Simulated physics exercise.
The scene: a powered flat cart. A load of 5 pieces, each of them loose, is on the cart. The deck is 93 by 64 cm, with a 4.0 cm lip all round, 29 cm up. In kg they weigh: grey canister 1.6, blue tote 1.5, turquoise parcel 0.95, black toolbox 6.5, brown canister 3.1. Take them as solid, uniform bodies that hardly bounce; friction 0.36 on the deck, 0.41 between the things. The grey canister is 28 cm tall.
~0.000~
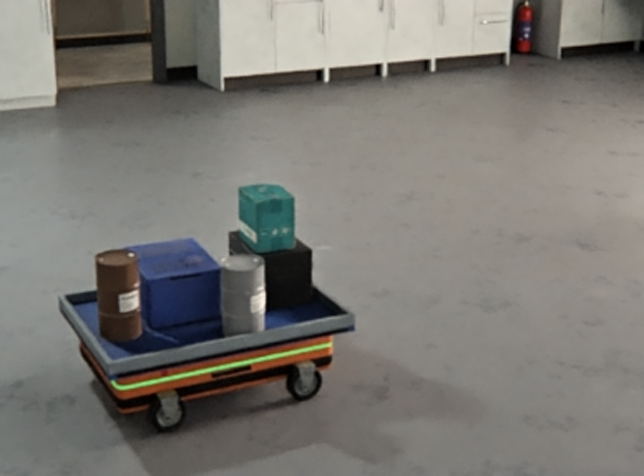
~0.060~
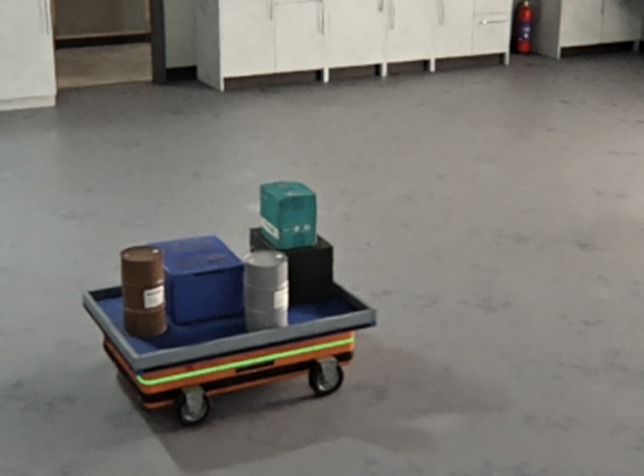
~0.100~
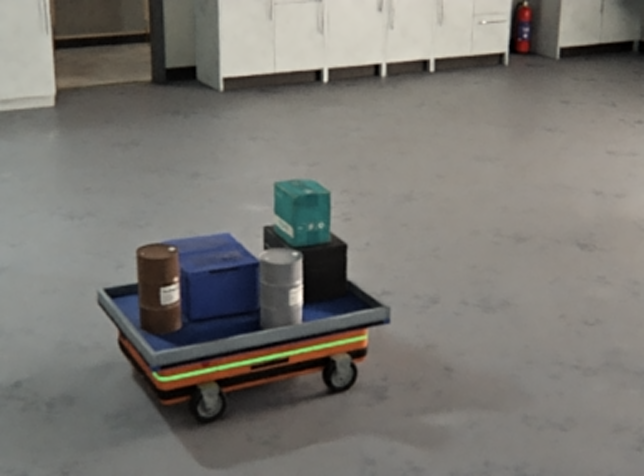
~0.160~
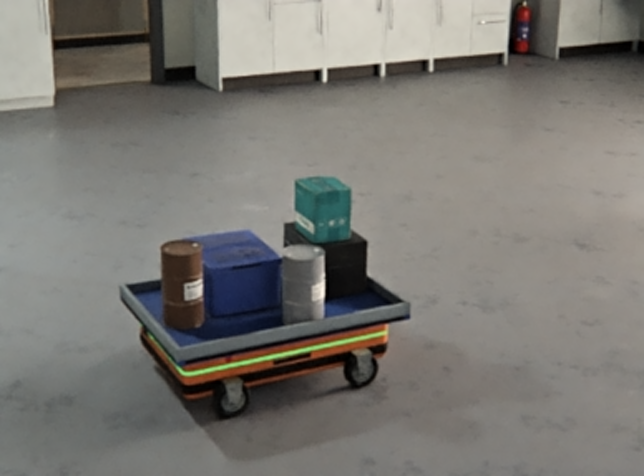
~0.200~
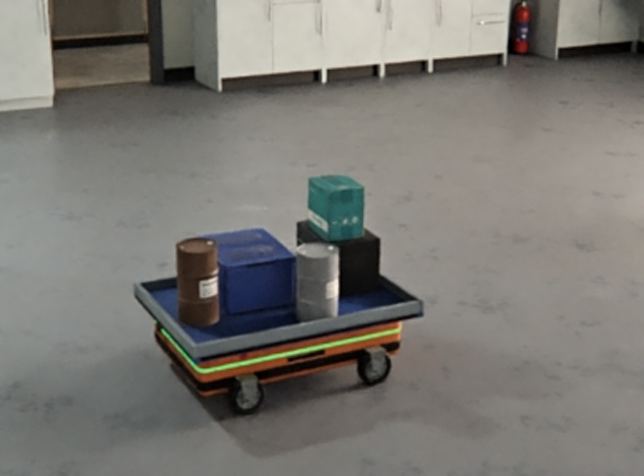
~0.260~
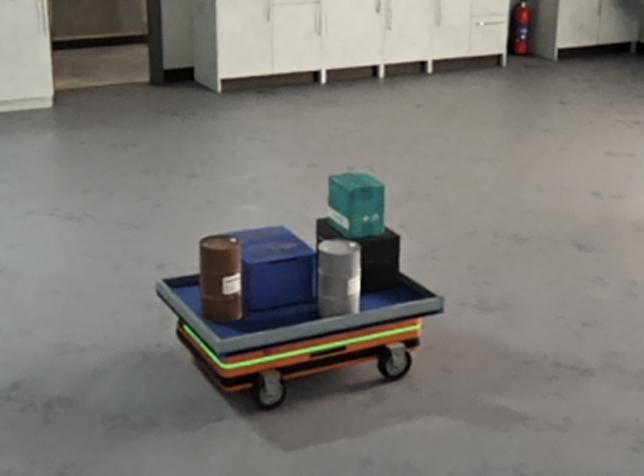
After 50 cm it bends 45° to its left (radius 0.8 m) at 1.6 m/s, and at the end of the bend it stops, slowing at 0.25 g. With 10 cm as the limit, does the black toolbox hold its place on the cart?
The black toolbox ends elsewhere.
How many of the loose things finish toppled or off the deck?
0 of them.
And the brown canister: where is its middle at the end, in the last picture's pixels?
Around (421, 189).
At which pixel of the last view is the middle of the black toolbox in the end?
Near (466, 163).
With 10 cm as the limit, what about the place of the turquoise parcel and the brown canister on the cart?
The turquoise parcel gets shifted; the brown canister holds its spot.
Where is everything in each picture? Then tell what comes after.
In the first frame, cart 0 cm along; black toolbox (270, 267); grey canister (243, 297).
In the second frame, cart 10 cm along; turquoise parcel (288, 214); brown canister (143, 291).
In the third frame, cart 16 cm along; grey canister (281, 290); blue tote (210, 276).
In the fourth frame, cart 26 cm along; turquoise parcel (323, 209); brown canister (183, 284).
In the fifth frame, cart 32 cm along; grey canister (317, 284); blue tote (245, 270).
In the sixth frame, cart 42 cm along; black toolbox (357, 253); turquoise parcel (356, 205).
Around 0.46 s, cart 74 cm along, turned 7°; black toolbox shifted 4 cm near (416, 239); turquoise parcel shifted 4 cm; grey canister shifted 2 cm.
Around 0.66 s, cart 106 cm along, turned 29°; black toolbox shifted 19 cm near (450, 218); turquoise parcel shifted 23 cm; grey canister shifted 3 cm.
Around 0.76 s, cart 122 cm along, turned 40°; black toolbox shifted 22 cm near (448, 205); turquoise parcel shifted 31 cm; grey canister shifted 2 cm.
Around 0.96 s, cart 153 cm along, turned 45°; black toolbox shifted 21 cm near (450, 184); turquoise parcel shifted 32 cm; grey canister shifted 2 cm.
Finally (2.0 s), not toppled but over 10 cm from the start, turquoise parcel and black toolbox; the other 3 still in place (within 10 cm). In the last view, black toolbox near (466, 163).
